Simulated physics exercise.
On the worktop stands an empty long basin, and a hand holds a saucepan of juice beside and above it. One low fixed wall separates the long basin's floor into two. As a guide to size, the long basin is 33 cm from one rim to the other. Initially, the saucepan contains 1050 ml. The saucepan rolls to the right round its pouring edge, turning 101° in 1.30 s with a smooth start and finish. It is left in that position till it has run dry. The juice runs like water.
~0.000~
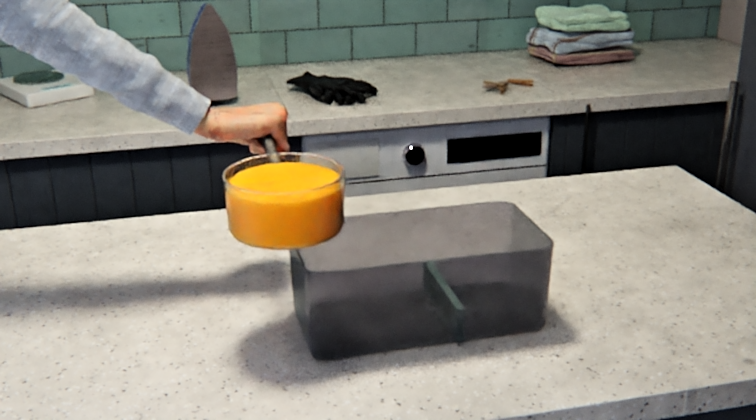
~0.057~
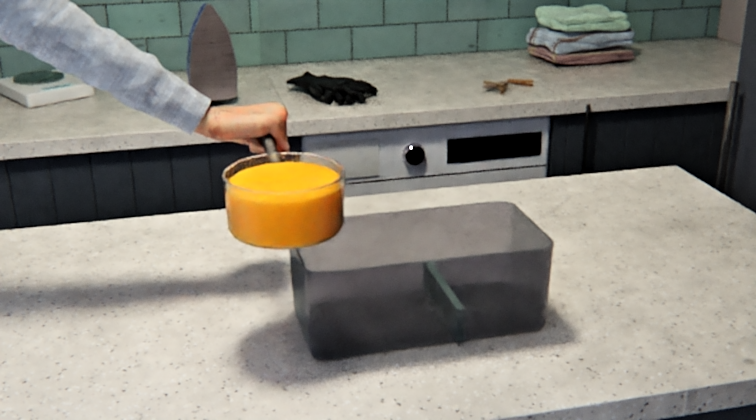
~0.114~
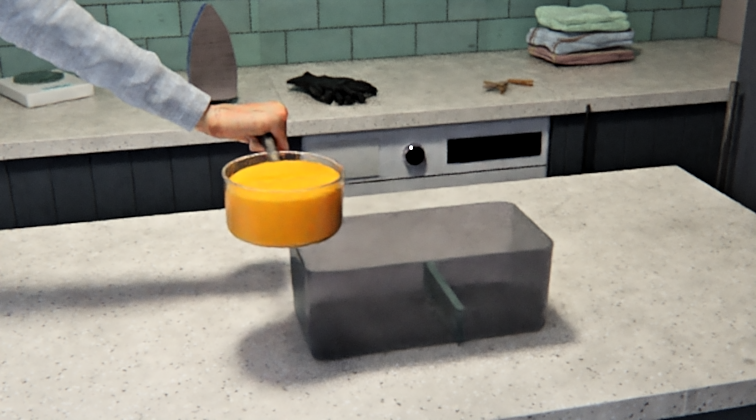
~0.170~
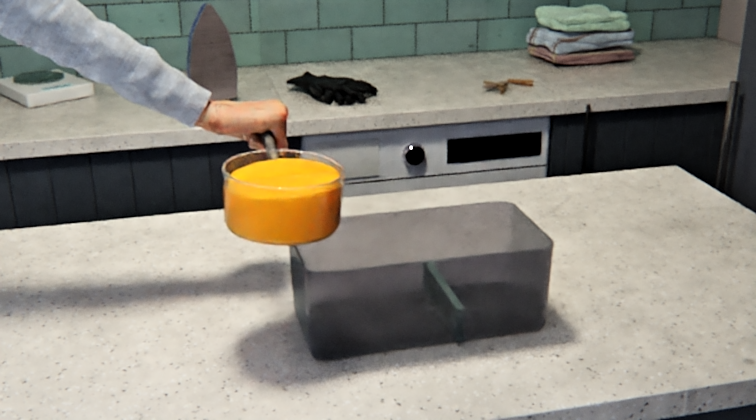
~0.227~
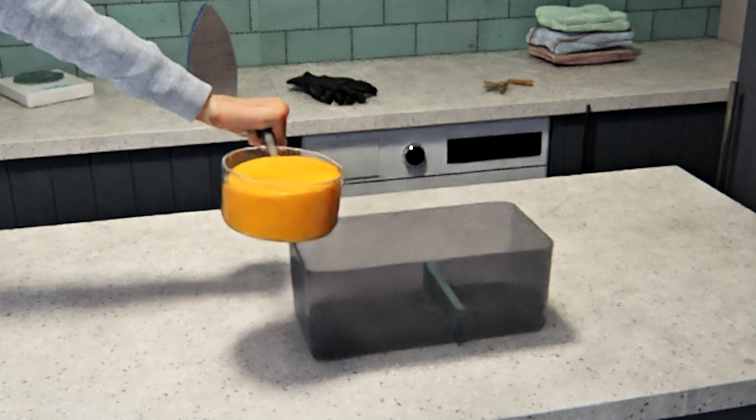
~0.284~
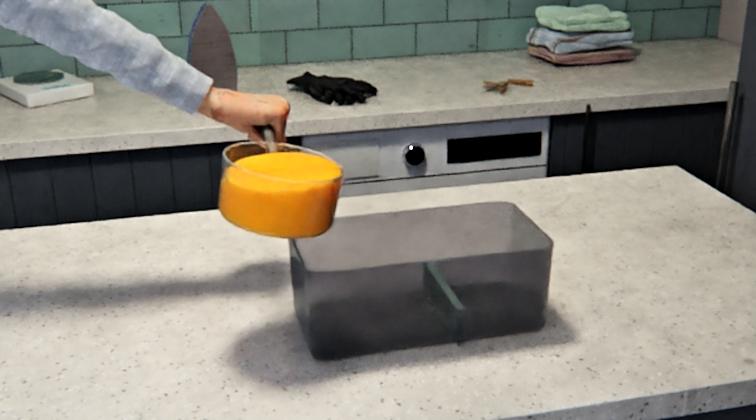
A hand in a pale blue-grey sleeve reaches in from the left over a speckled light worktop in a kitchen, seen from slightly above. It holds a clear saucepan of orange juice above and left of an empty, see-through grey basin with a green divider, before a back counter with black gloves, folded cloths and green tiles. The saucepan slowly tilts slightly to the right, while the view stays still.
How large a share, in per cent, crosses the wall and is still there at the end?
A share of about 13 per cent.
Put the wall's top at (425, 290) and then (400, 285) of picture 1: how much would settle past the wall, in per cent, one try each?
50 % and 85 %.
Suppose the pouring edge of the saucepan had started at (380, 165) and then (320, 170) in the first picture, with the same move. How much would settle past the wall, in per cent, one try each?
75 and 5 %.
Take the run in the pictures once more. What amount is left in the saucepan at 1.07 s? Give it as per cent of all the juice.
I'd say some 12 per cent remains.
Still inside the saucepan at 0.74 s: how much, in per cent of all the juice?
Around 60 percent.
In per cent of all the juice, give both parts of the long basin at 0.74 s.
I'd say about 12 left and about 0 right.
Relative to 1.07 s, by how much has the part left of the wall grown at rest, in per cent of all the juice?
That works out to roughly 24 per cent of the whole.
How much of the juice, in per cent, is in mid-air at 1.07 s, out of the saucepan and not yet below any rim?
Near 12 percent.
After 0.74 s the tilt is 61° and 60 per cent is still to pour, 12 is left of the wall and 0 right of it.
After 1.07 s the tilt is 94° and 12 per cent is still to pour, 62 is left of the wall and 13 right of it.
After 1.42 s the tilt is 101° and 1 per cent is still to pour, 85 is left of the wall and 12 right of it.
After 1.80 s the tilt is 101° and 0 per cent is still to pour, 86 is left of the wall and 13 right of it.
In the end 86 per cent lies left of the wall, 13 right of it and 1 outside.
